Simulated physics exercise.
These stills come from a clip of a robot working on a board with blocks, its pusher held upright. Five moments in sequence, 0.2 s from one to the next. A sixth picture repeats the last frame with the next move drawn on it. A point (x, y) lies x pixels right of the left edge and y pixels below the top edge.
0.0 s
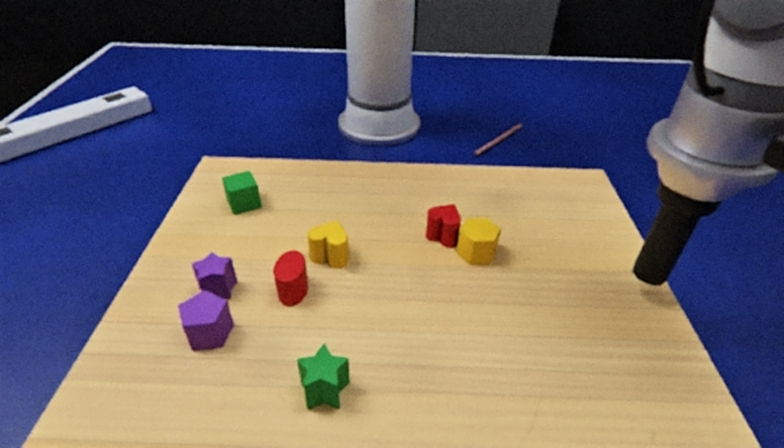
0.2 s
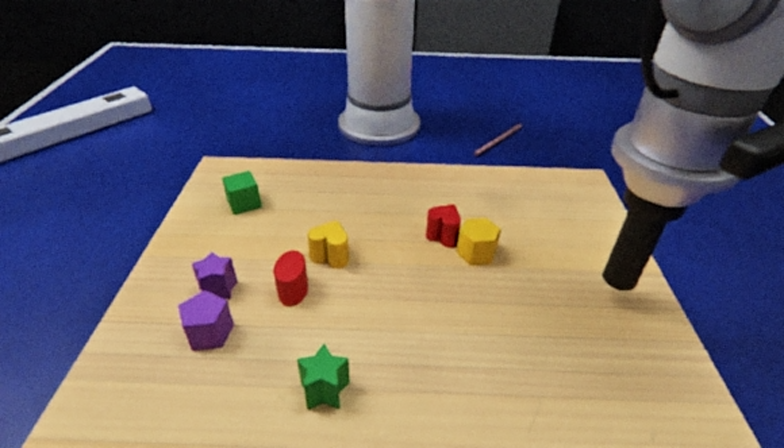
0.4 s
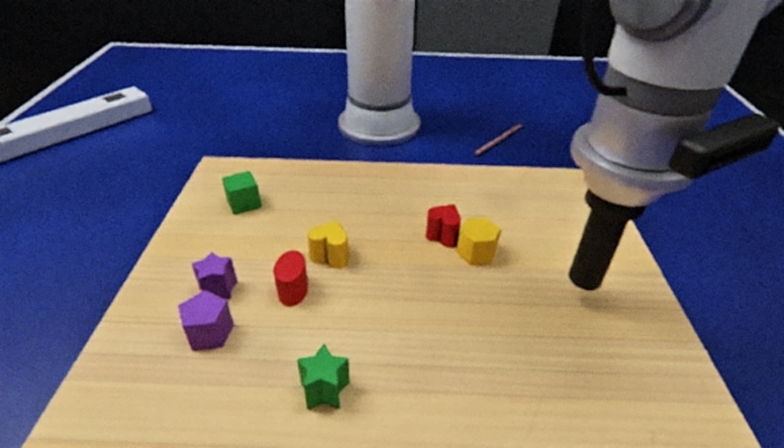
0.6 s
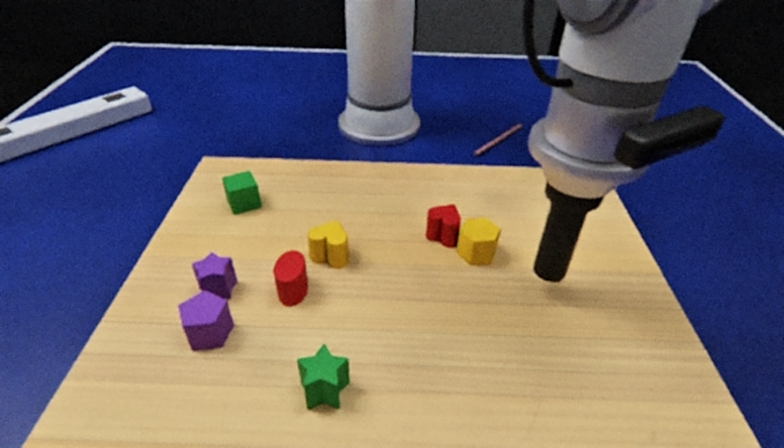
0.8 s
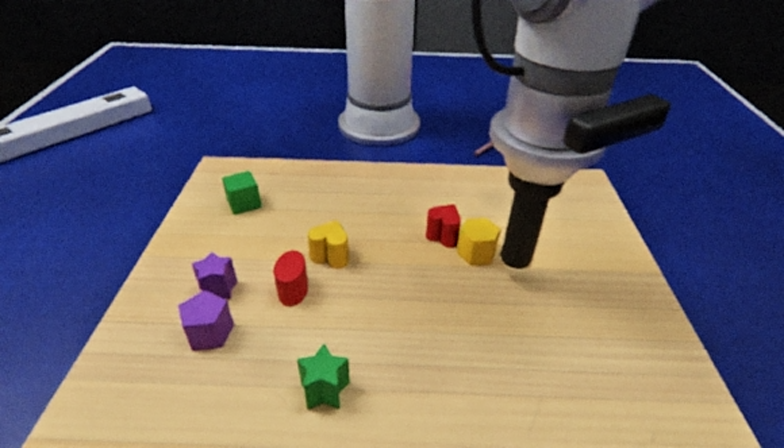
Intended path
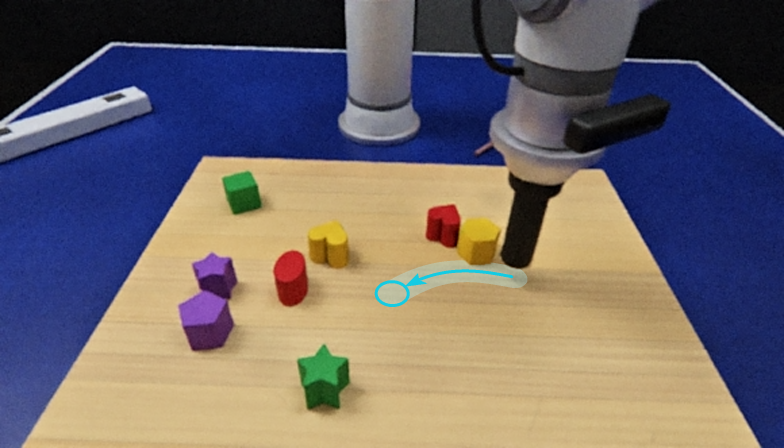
Robot arm with a black pusher moving left across a wooden board toward a yellow hexagon, while the colored blocks stay still.
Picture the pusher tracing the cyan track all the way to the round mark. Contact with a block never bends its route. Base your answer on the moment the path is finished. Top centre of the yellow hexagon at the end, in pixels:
At (463, 224).
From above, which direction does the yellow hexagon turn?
It turns clockwise.
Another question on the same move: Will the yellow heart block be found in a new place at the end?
I expect not.
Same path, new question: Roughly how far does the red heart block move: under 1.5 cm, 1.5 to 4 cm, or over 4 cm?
Between 1.5 and 4 cm.
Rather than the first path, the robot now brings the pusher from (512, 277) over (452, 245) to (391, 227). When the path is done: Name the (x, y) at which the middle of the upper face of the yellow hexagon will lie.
At the end it should sit near (437, 195).
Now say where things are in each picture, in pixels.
Lower end of the pusher (649, 274), tops of blocks, yellow heart block (329, 232), red heart block (446, 213), yellow hexagon (481, 228), in the first frame.
Pusher (619, 280), blocks as before, in the second frame.
Pusher (585, 279), blocks as before, in the third frame.
Pusher (549, 271), blocks as before, in the fourth frame.
Pusher (516, 259), yellow heart block (329, 232), red heart block (446, 213), yellow hexagon (481, 228), in the fifth frame.
The drawn path runs from (512, 277) over (469, 271) and (428, 276) to (392, 293).
What follows on the original path. One third of the way, pusher (471, 253); red heart block (438, 206); yellow hexagon (466, 223), turned 40° clockwise.
Two thirds of the way, pusher (429, 259); red heart block (437, 205), turned 15° anticlockwise; yellow hexagon (463, 224), turned 55° clockwise.
At the end, pusher (393, 275); yellow heart block not moved; red heart block (437, 205), turned 15° anticlockwise; yellow hexagon (463, 224), turned 55° clockwise.
